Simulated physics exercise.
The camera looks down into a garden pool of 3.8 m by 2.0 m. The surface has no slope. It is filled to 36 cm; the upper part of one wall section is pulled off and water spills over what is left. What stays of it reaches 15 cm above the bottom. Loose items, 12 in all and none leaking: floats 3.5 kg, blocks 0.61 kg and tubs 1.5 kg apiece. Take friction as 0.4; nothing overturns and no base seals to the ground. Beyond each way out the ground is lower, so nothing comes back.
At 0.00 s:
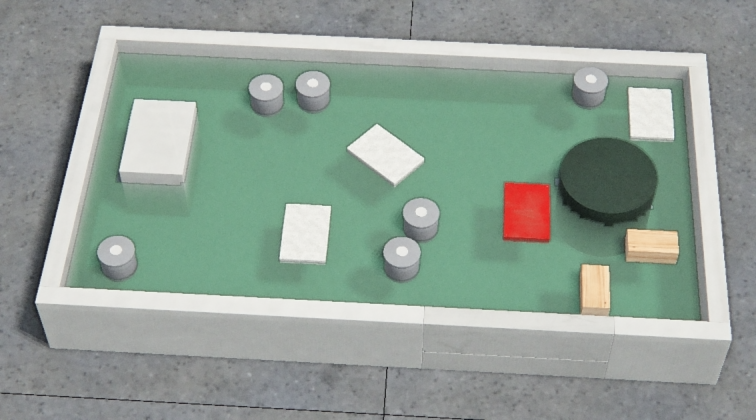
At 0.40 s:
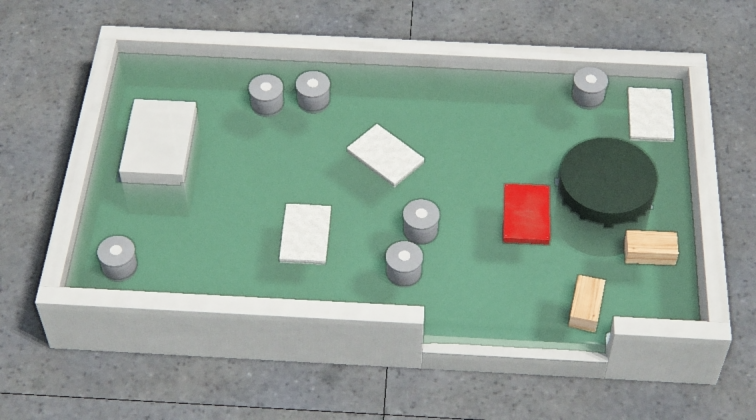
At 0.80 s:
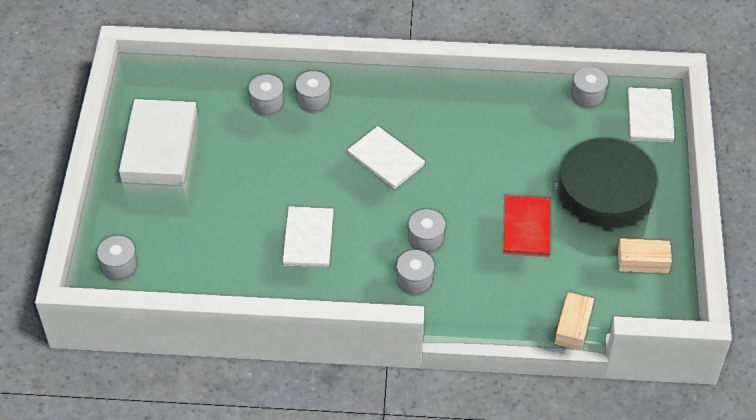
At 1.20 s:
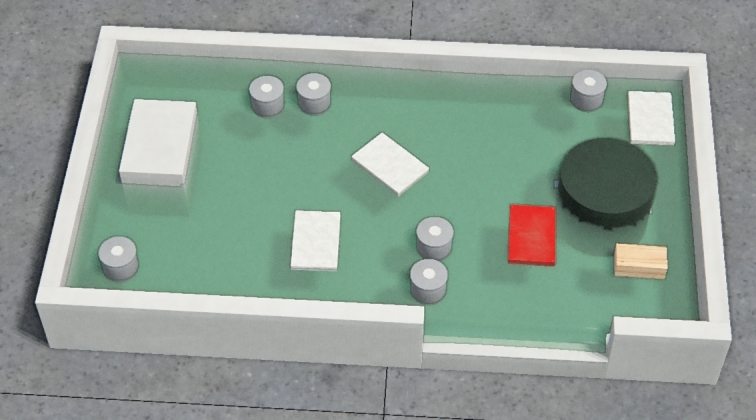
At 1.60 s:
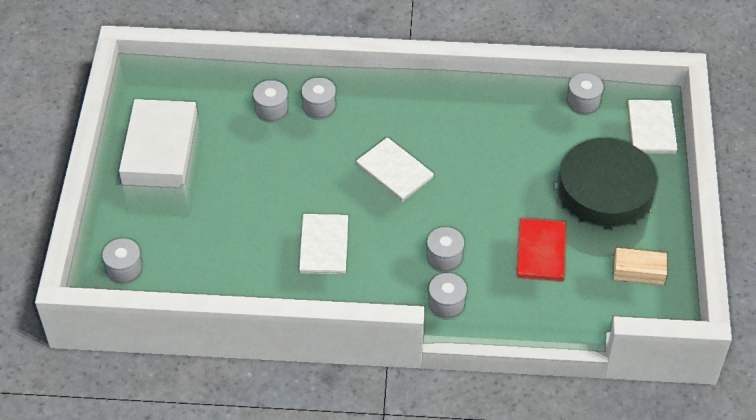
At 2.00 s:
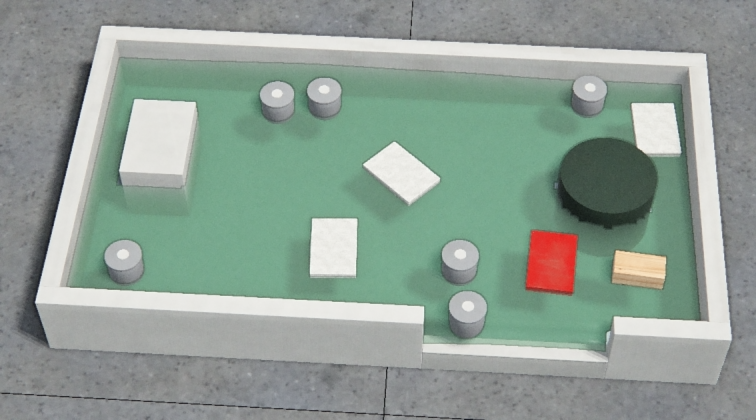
A wall section drops, a wooden block slides out the gap, and other floating items drift slowly.
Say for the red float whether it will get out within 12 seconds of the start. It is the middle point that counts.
The red float leaves.
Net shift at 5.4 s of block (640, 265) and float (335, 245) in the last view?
In that order: 40 cm, 60 cm.
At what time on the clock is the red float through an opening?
At about 4.0 s.
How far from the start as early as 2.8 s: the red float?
About 50 cm.
After 2.8 s the red float is near (562, 283), 0.5 m from its start, afloat; 2 of 12 are out; 10 afloat.
After 5.4 s the red float has gone out; 4 of 12 are out; 8 afloat.
After 8.0 s the red float has gone out; 4 of 12 are out; 8 afloat.
After 12.0 s the red float has gone out; 4 of 12 are out; 8 afloat.
